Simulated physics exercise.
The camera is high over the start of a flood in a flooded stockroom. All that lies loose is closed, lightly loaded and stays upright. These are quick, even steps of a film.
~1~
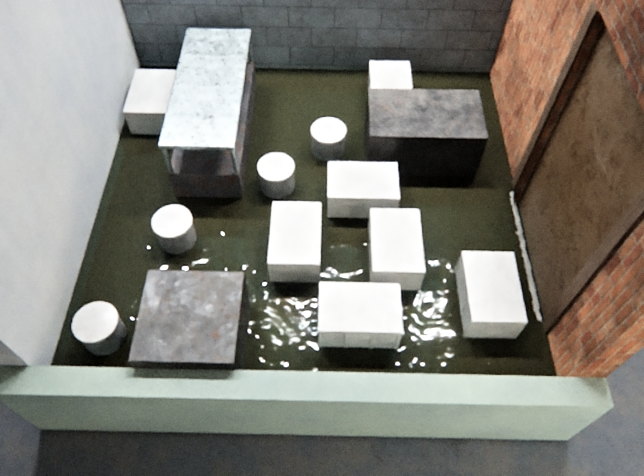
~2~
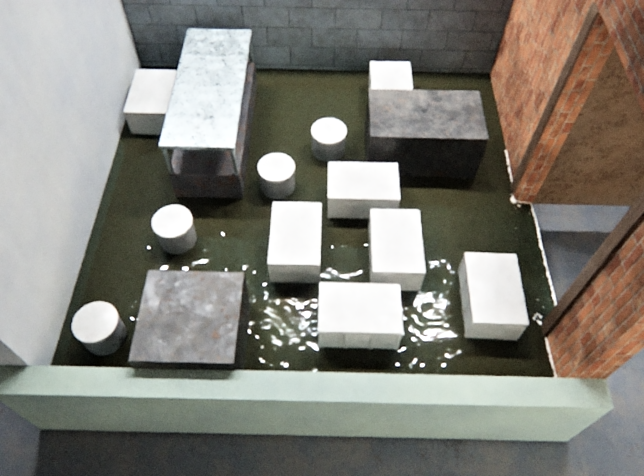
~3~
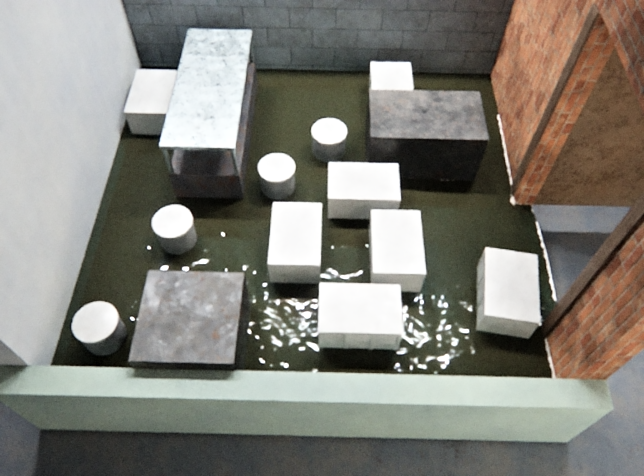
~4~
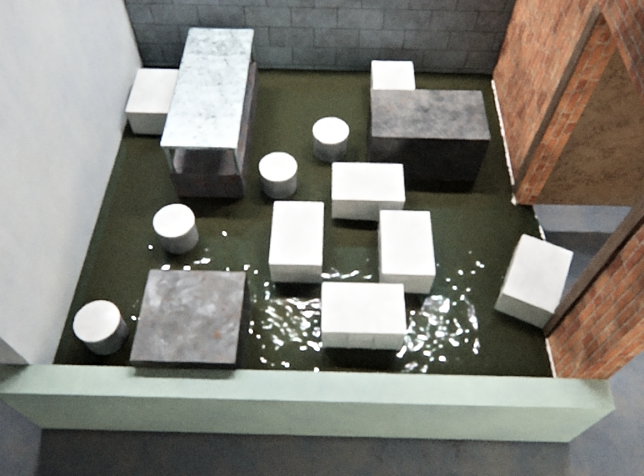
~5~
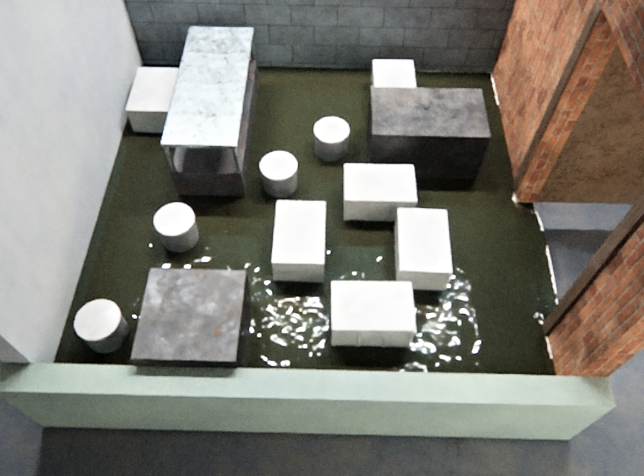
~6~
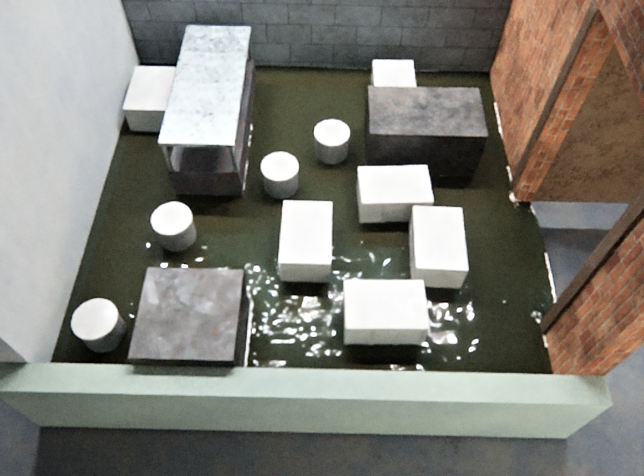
A large pale, marble-topped block stands at the back left of a walled room flooded with dark water, seen from high above, with dark grey blocks at back right and front left. White boxes and round white drums sit among them, beside a brick wall at right. A panel in that wall opens, the rightmost white box drifts out through the gap, and the central white boxes slide slightly right.
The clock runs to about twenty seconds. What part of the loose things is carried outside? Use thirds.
It is at least two thirds.
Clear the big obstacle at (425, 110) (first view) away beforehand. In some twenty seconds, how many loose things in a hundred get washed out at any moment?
Near 80 in a hundred.
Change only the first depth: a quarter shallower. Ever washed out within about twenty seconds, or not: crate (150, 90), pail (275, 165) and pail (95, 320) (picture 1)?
One after the other: Left behind, washed out, no.
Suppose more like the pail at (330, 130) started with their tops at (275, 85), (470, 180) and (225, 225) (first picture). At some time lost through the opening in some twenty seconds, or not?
In turn: Kept in, through, yes.
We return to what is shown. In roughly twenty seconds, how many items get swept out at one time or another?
8 of them.
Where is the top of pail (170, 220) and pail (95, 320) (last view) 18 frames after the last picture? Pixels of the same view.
Around (430, 259) and (133, 285).
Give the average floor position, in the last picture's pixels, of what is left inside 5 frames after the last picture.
At about (324, 228).
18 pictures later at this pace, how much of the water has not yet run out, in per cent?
Close to 58 %.
A moment on, 2 of 11 are out; 9 afloat.
Next, 7 of 11 are out; 4 afloat.
Later, 8 of 11 are out; 3 afloat.
In the end, 8 of 11 are out; 3 afloat.
